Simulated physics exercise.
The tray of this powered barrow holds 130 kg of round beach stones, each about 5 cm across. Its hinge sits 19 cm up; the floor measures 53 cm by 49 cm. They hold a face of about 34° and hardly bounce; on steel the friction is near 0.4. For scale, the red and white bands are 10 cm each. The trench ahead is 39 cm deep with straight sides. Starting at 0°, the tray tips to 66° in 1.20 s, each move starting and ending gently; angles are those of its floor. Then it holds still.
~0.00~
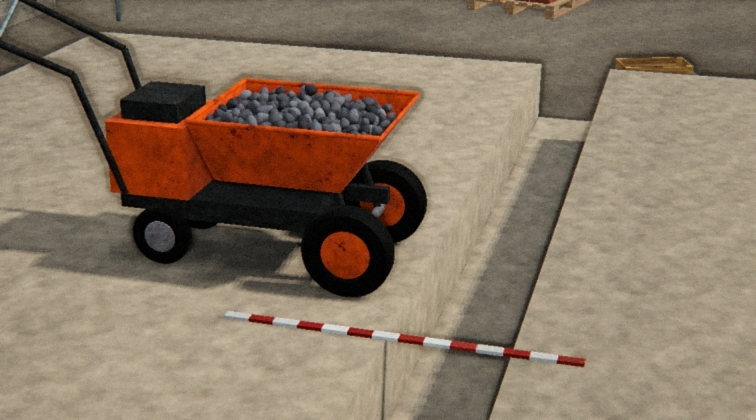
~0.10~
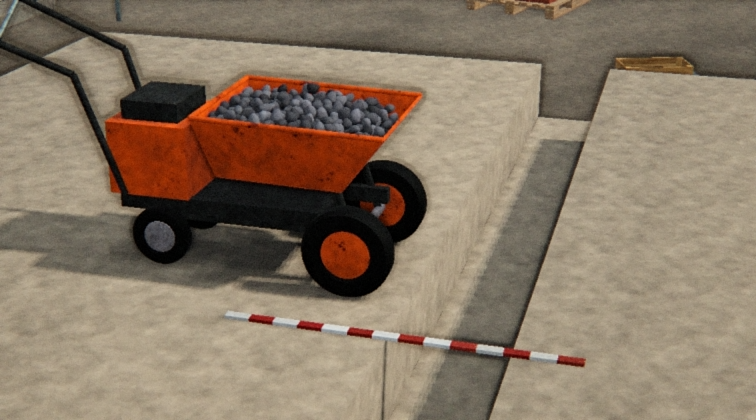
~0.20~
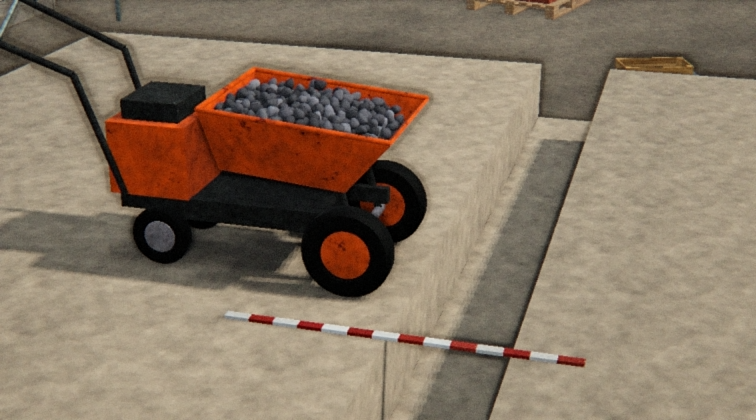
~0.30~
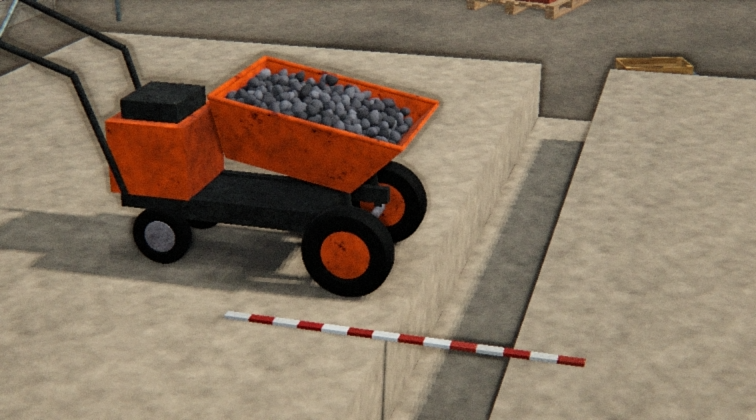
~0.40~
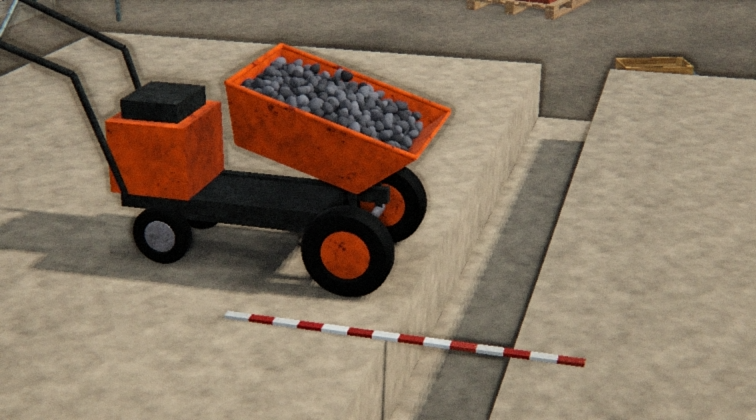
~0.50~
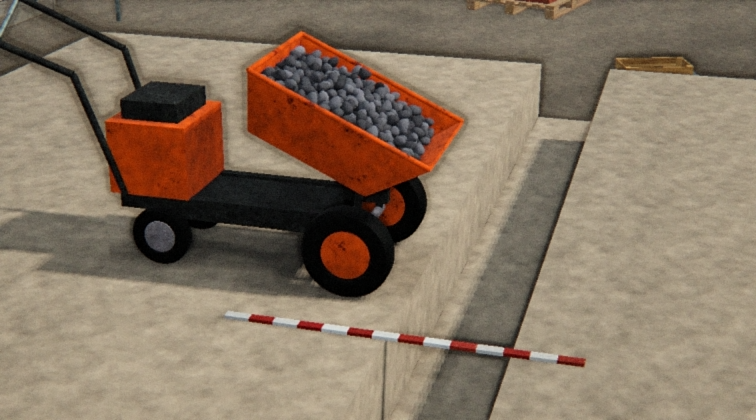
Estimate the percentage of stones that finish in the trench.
Roughly 58 per cent ends in the trench.
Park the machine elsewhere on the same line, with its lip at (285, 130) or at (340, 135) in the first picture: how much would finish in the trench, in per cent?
About 100 and 95 per cent.
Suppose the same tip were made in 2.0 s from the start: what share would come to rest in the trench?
In that case some 65 per cent.
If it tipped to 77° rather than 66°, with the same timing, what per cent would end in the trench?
In that case some 50 per cent.
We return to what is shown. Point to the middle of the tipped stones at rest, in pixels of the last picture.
Around (525, 344).
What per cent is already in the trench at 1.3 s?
About 20 per cent by then.
After 0.9 s the floor is at 56°; 100 % in the tray; the foremost stones are at (483, 195).
After 1.3 s the floor is at 66°; 54 % in the tray, 21 % in the trench, 25 % past the trench; the foremost stones are at (622, 280).
After 1.6 s the floor is at 66°; 26 % in the tray, 32 % in the trench, 42 % past the trench; the foremost stones are at (742, 316).
After 3.6 s the floor is at 66°; 0 % in the tray, 58 % in the trench, 42 % past the trench; the foremost stones are past the picture's edge.
